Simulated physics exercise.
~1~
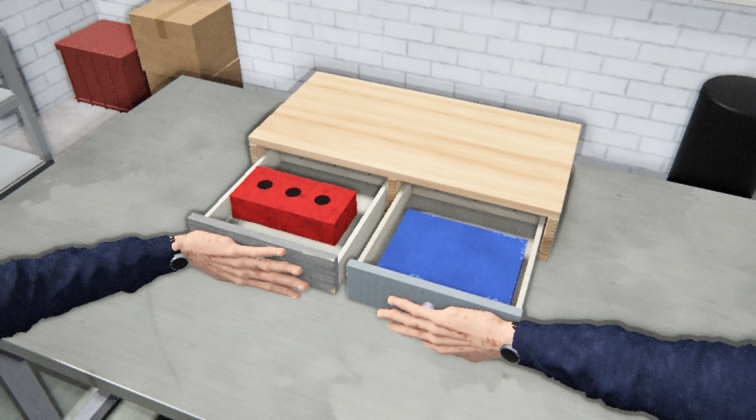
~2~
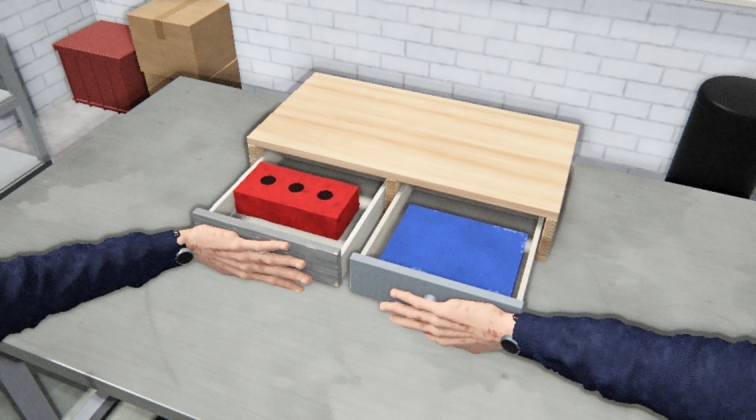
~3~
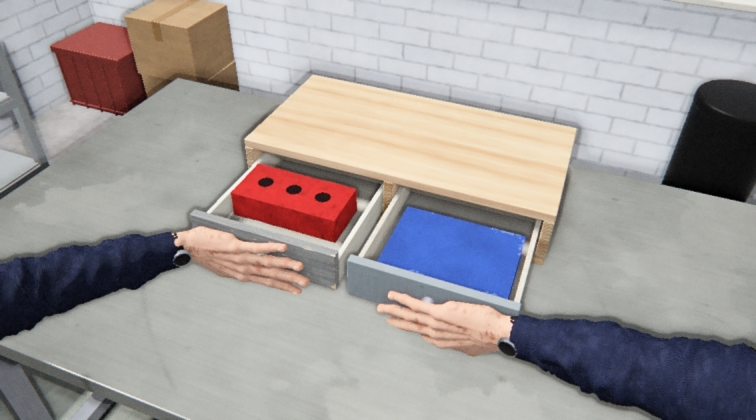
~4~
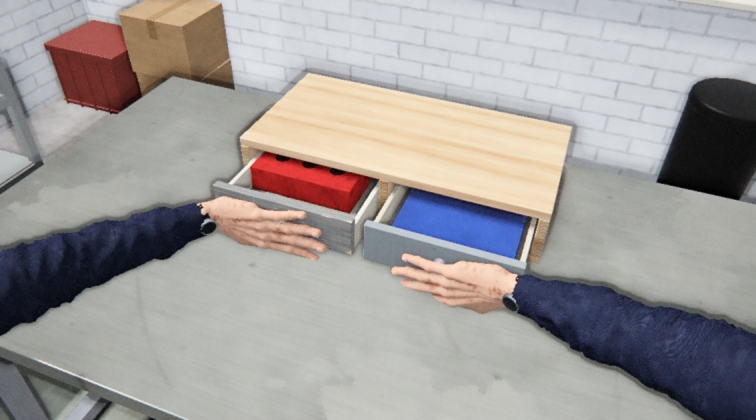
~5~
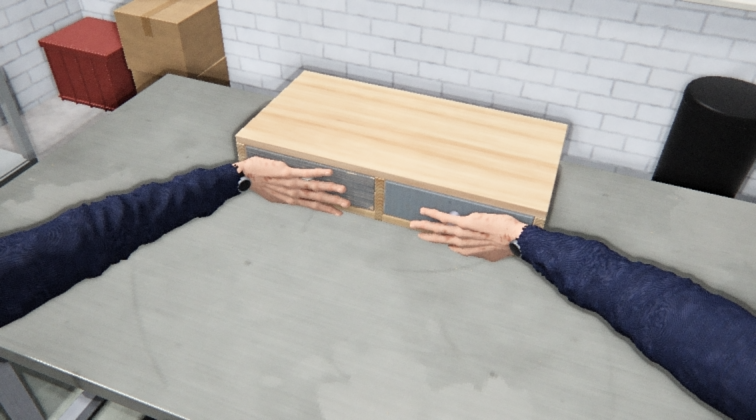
At the start, a low wooden cabinet sits on a grey table with both of its drawers open, a red brick with dark round holes in the left one and a flat blue book in the right one. Two hands in dark blue sleeves rest at the grey drawer fronts, barely moving at first. Then the hands push both drawers inward together, and the brick and the book slide back with them, partly passing beneath the cabinet top. The hands keep pressing until both drawers are fully shut, with the brick and book out of sight.
